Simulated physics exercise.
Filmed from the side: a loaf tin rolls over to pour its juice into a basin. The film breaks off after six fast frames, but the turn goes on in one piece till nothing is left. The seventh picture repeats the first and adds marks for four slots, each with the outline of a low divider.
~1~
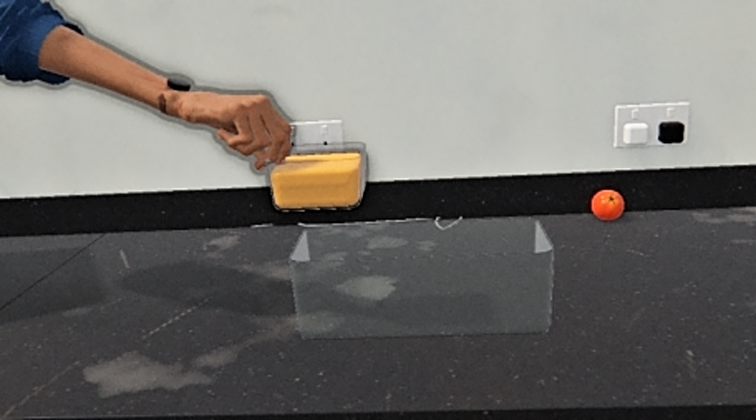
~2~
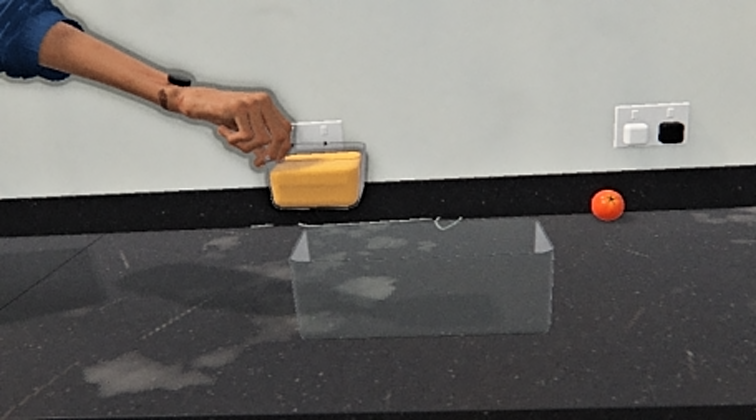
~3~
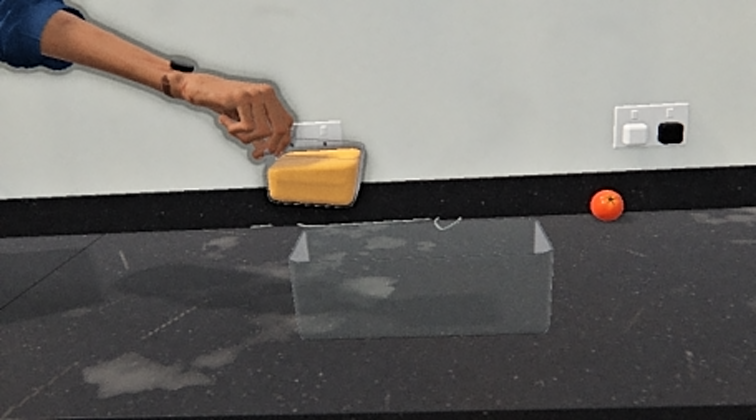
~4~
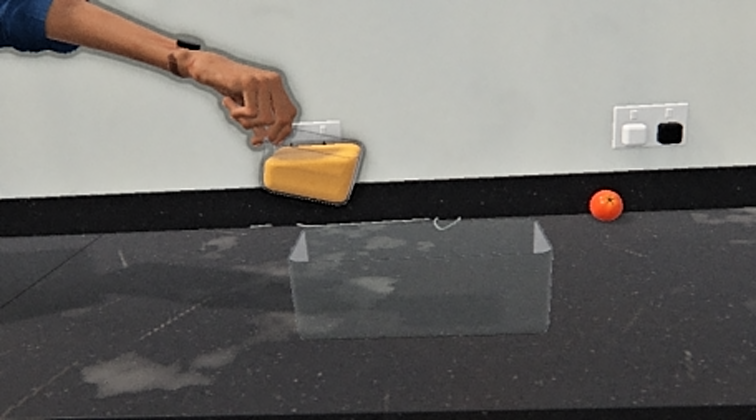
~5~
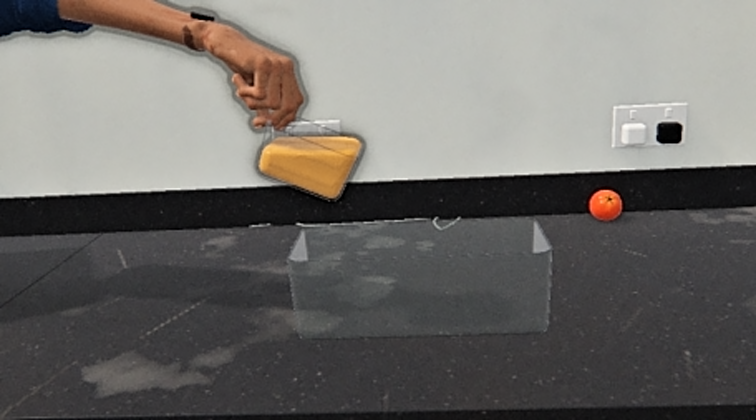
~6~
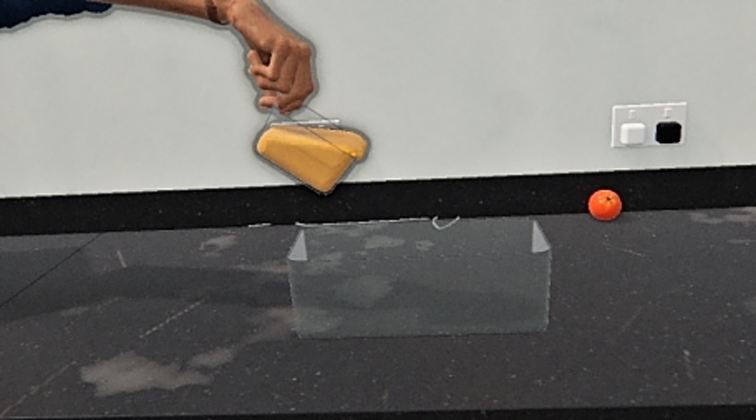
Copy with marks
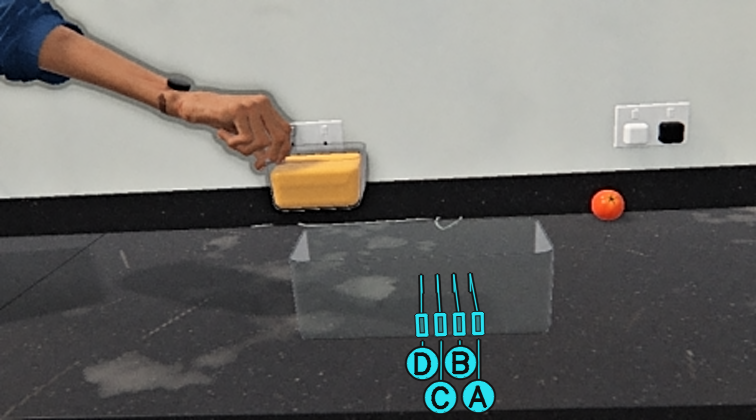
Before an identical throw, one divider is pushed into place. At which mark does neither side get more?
I would pick slot B.
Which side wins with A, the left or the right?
The left side.
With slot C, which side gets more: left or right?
The right one.
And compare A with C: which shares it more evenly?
That is slot C.
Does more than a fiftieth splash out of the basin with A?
Yes.
On the marked copy, A at (478, 340); B at (459, 340); C at (441, 341); D at (422, 341).
With A, about 74 % ends left of the wall and 21 % right of it; 5 % is lost outside.
With B, about 54 % ends left of the wall and 42 % right of it; 5 % is lost outside.
With C, about 33 % ends left of the wall and 64 % right of it; 3 % is lost outside.
With D, about 26 % ends left of the wall and 71 % right of it; 3 % is lost outside.
